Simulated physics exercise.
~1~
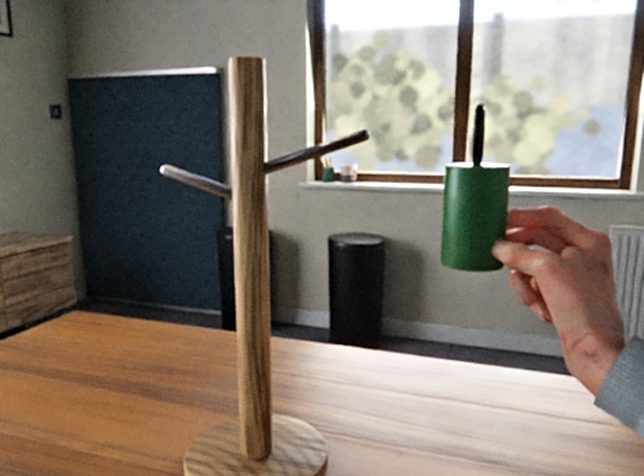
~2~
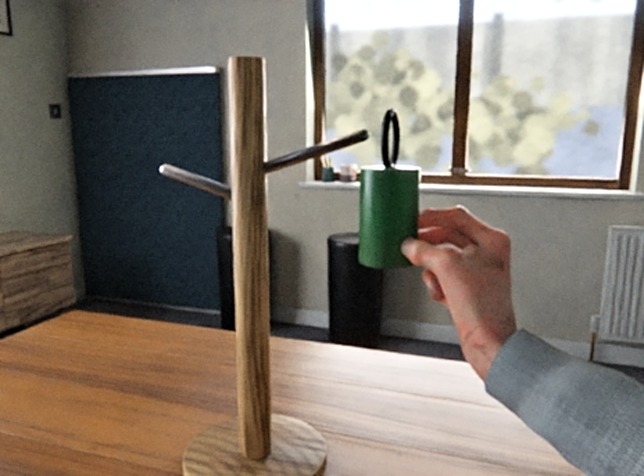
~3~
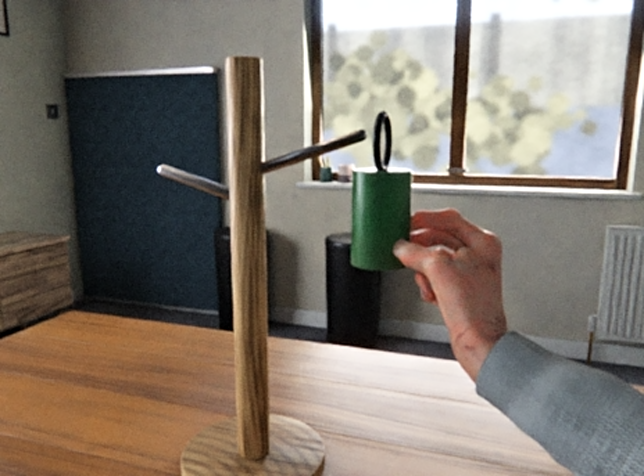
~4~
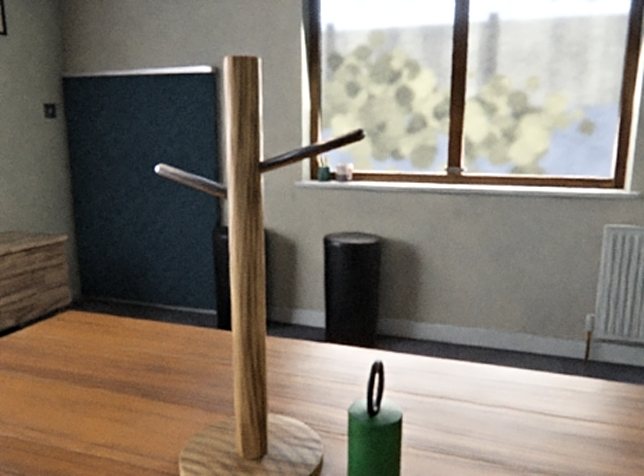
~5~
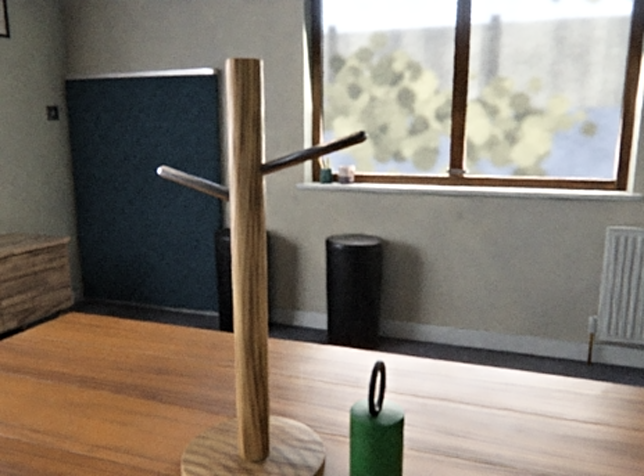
A hand moving a green cylinder with a black ring left toward a wooden peg stand, then releasing it, leaving it on the table.
